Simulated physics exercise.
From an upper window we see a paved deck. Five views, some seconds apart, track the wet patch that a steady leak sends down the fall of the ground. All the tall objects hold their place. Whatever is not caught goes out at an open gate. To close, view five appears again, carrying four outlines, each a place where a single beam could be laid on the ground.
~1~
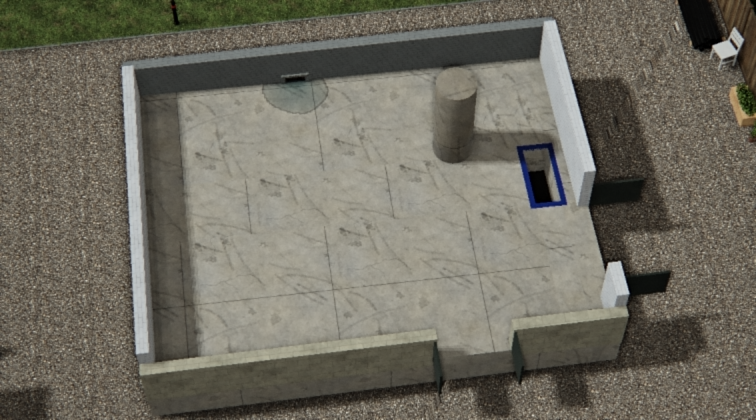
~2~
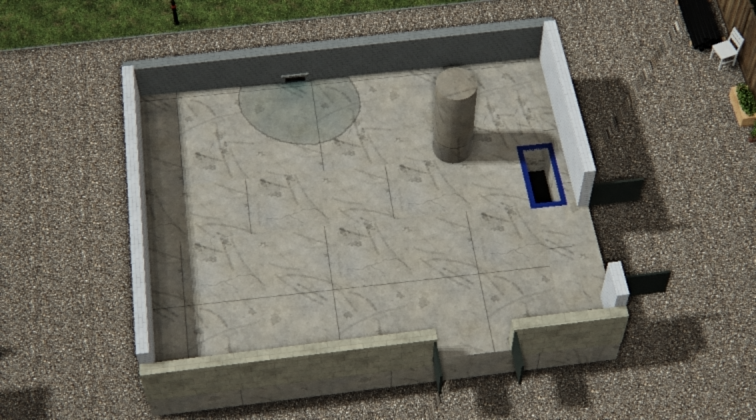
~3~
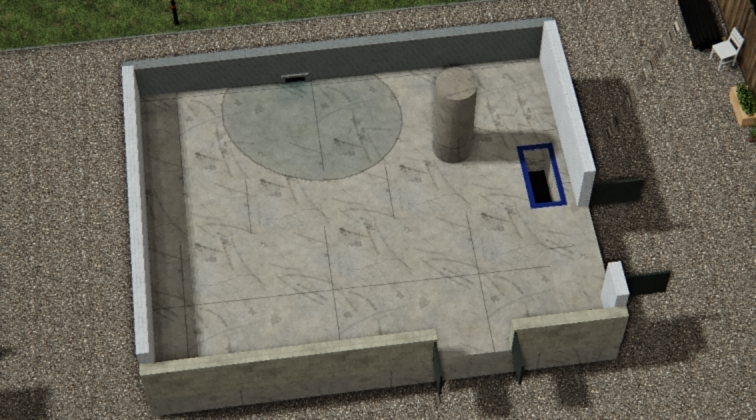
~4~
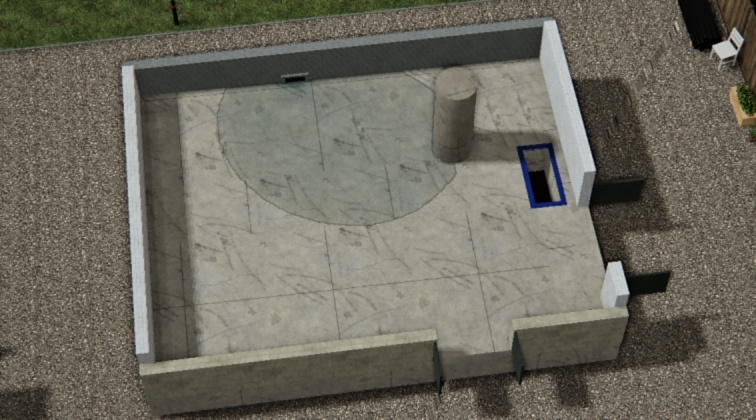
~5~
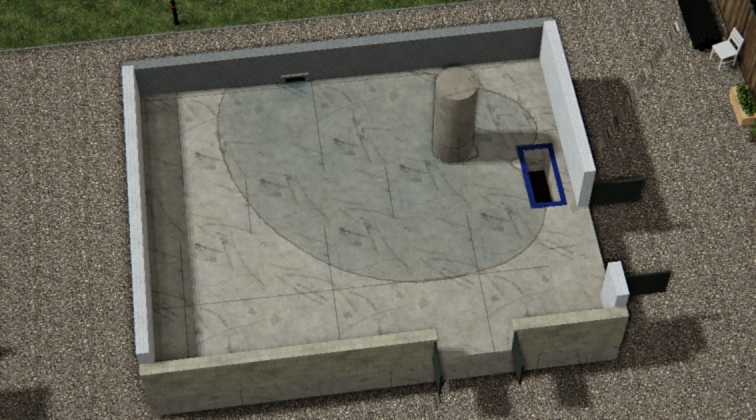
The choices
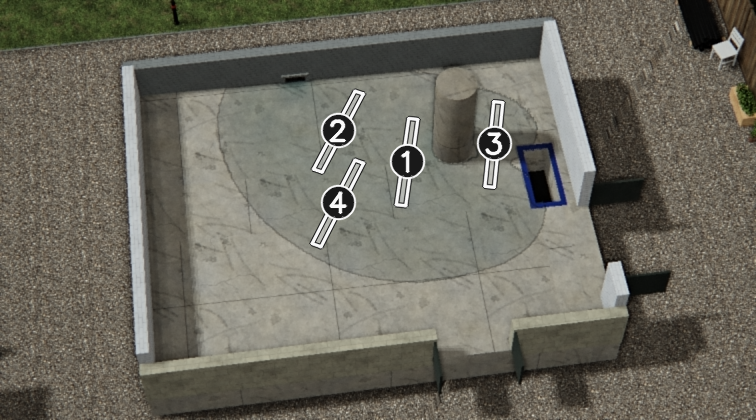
A walled paved deck with a round pillar was seen from above as a shallow pool of water spread from the back wall, widening around the pillar and across much of the floor.
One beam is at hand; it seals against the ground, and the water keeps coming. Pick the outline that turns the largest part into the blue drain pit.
4 beats the others.
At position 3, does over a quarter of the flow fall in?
No, it does not.
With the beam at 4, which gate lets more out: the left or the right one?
More leaves on the right.
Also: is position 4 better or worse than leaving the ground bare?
Better.
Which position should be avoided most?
That is position 3.
On the marked copy, 1 from (401, 205) to (413, 118); 2 from (317, 170) to (359, 92); 3 from (489, 186) to (498, 102); 4 from (316, 245) to (359, 161).
Choosing 1, about 22 % of the stream runs into the blue drain pit, about 77 % out by the gates.
Choosing 2, about 19 % of the stream runs into the blue drain pit, about 80 % out by the gates.
Choosing 3, about 15 % of the stream runs into the blue drain pit, about 85 % out by the gates.
Choosing 4, about 35 % of the stream runs into the blue drain pit, about 64 % out by the gates.
